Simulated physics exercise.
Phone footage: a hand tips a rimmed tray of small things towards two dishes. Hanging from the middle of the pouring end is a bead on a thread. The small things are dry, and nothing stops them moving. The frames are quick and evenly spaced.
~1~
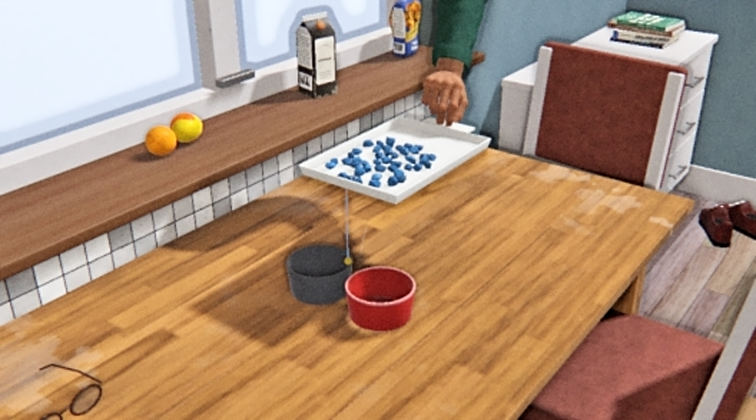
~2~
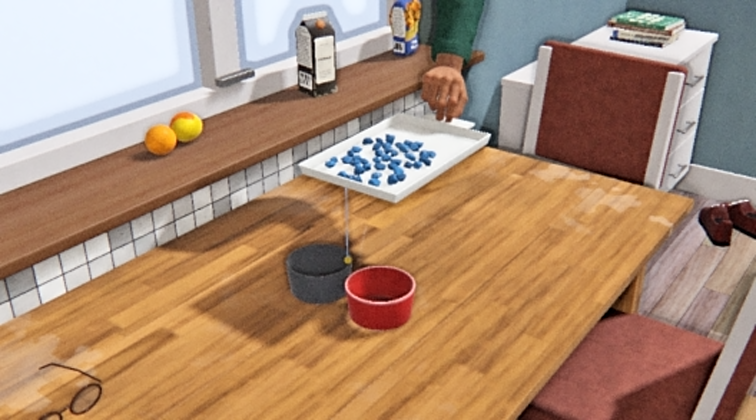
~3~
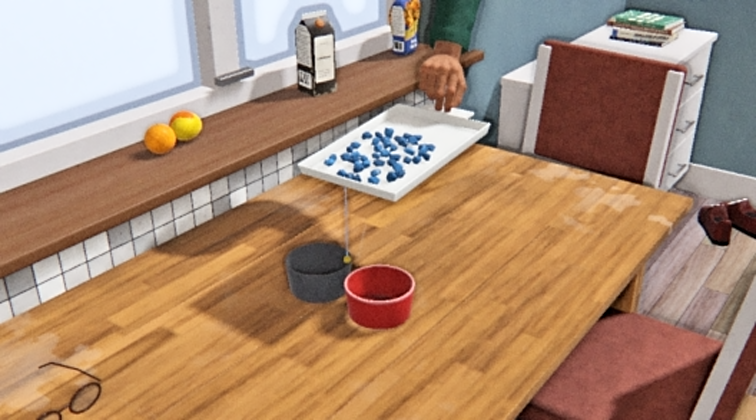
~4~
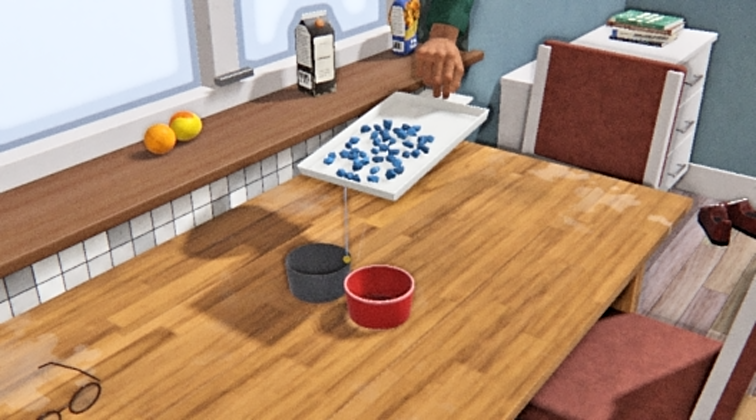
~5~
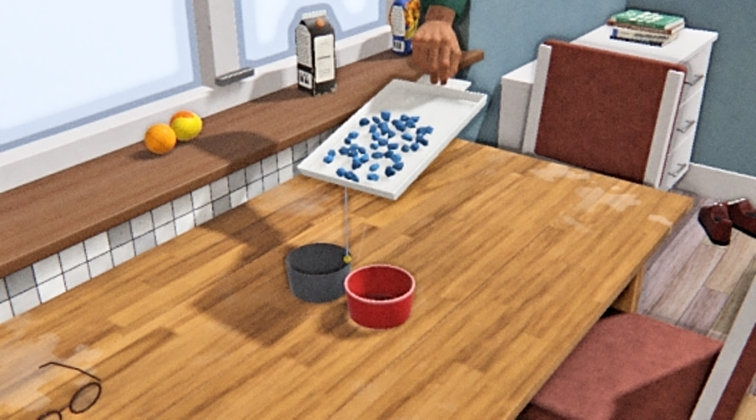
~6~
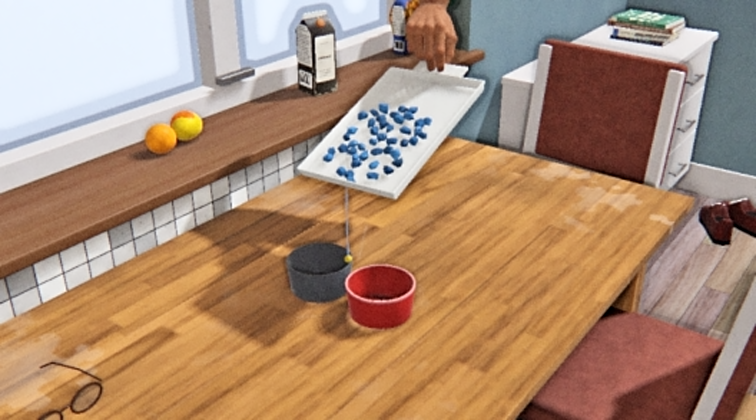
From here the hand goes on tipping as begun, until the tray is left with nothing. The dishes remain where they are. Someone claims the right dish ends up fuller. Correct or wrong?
Wrong - the left dish ends fuller.
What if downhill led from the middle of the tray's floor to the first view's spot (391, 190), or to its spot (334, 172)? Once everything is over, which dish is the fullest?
Try 1: The right-side dish; try 2: The left-side dish.
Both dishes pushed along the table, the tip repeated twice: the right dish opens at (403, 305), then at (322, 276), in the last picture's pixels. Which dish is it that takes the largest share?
Try 1: The left-side dish; try 2: The right-side dish.
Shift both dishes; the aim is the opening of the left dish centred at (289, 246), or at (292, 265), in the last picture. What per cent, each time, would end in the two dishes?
Roughly 30 %, then roughly 90 %.
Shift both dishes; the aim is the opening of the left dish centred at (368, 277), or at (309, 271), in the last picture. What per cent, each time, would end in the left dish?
It comes to roughly 10 per cent in one try and roughly 60 per cent in the next.
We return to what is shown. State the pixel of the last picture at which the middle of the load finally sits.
(305, 303).
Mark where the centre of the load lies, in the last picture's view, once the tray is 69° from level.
Its middle sits at about pixel (330, 169).
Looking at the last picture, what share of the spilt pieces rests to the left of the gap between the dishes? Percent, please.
My estimate is some 90 per cent.
Shortly afterwards, tray tipped steeply; all but a few on the tray; a little in the air.
Next, tray tipped past a quarter turn; near a quarter on the tray; only a few in the right dish; near a quarter in the left dish; near a quarter outside both; near a quarter in the air.
Some moments later, tray tipped past a quarter turn; a little in the right dish; near a third in the left dish; near half outside both.
In the end, tray tipped past a quarter turn; a little in the right dish; near a third in the left dish; near half outside both.
